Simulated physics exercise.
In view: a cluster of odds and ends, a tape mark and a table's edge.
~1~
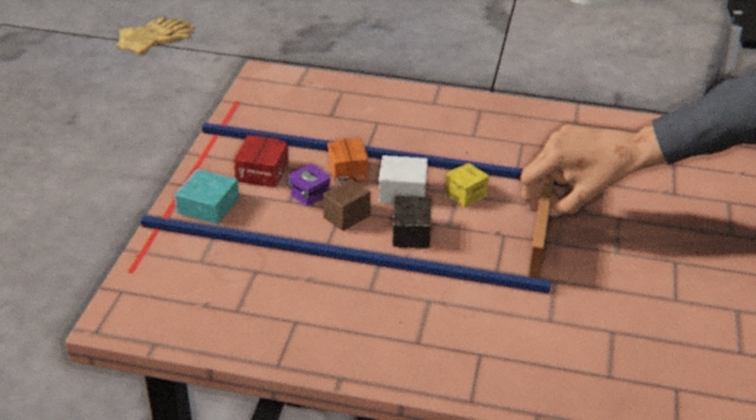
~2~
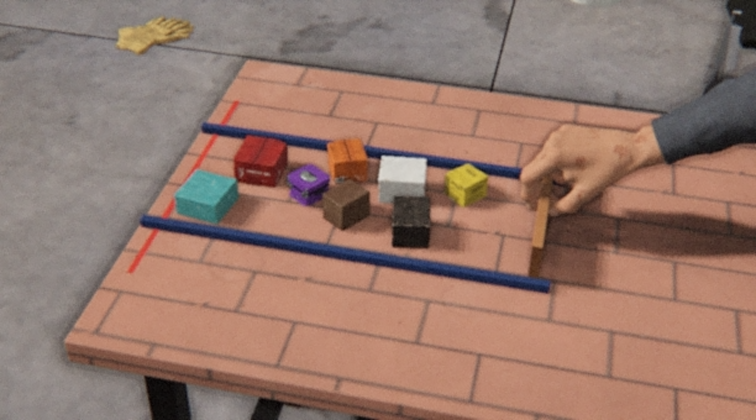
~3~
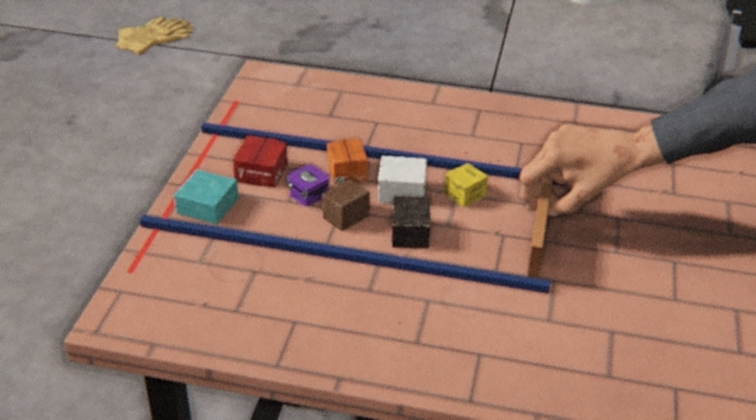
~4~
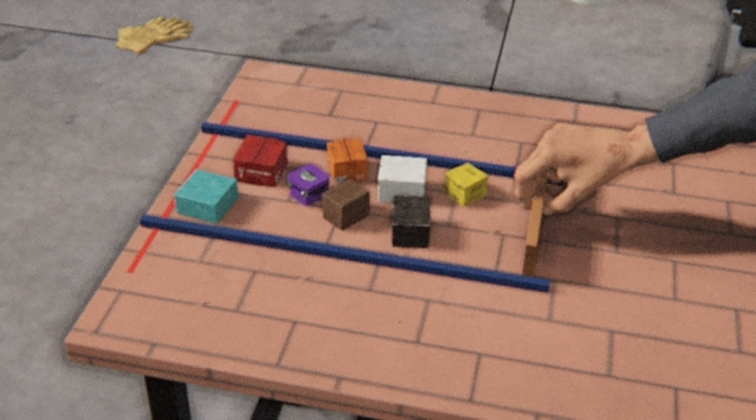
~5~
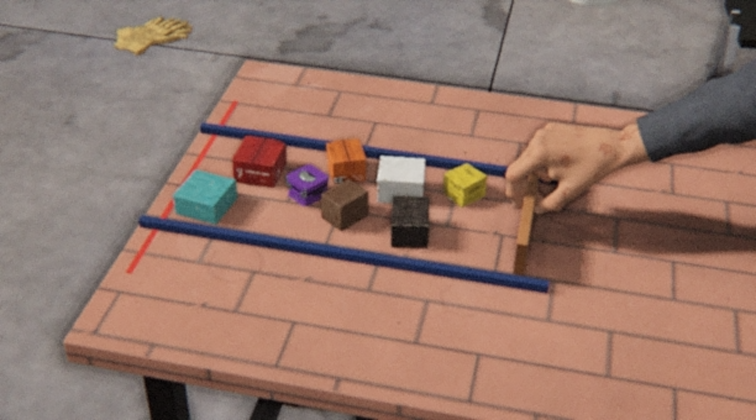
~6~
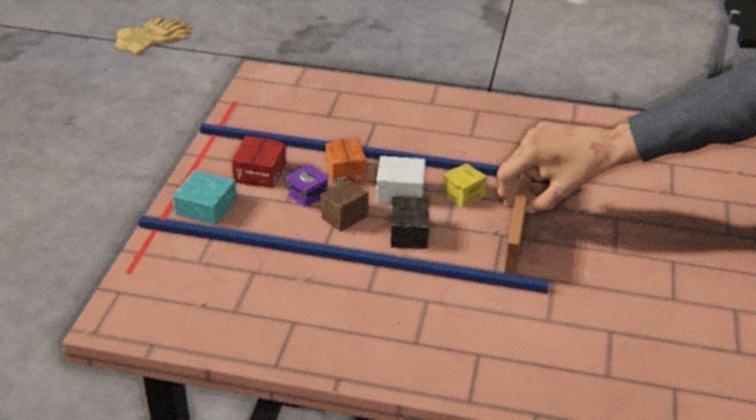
A hand holds a wooden board still, then slides it left toward small colored boxes.
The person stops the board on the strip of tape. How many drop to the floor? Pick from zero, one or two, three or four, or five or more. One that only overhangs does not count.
As it turns out, the number that fall off is five or more.
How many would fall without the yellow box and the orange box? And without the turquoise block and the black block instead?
The counts: 5 and 4.
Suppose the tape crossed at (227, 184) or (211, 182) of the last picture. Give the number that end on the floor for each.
In that order 4 and 6.
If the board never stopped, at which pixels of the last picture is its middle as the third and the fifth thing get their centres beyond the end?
Its middle is around (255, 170) and later (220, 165).
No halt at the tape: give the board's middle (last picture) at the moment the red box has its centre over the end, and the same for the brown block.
Near (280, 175) and (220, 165).
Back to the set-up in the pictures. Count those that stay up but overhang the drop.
2 of them.
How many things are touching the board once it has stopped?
That makes 2.
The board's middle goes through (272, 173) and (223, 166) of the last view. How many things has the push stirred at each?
By then 8, and 8.
Soon after, none off yet; turquoise block at rest near (205, 197); red box at rest near (259, 162); purple case at rest near (308, 187).
After that, none off yet; turquoise block at rest near (205, 197); red box displaced about its own width near (209, 161); purple case displaced well along near (248, 182).
And then, one off so far; turquoise block displaced about its own width near (149, 191); red box on its side near (146, 208); purple case displaced well along near (178, 165).
In the end, the number that fall off is five or more; gone, white block, brown block, orange box, purple case, red box and turquoise block.
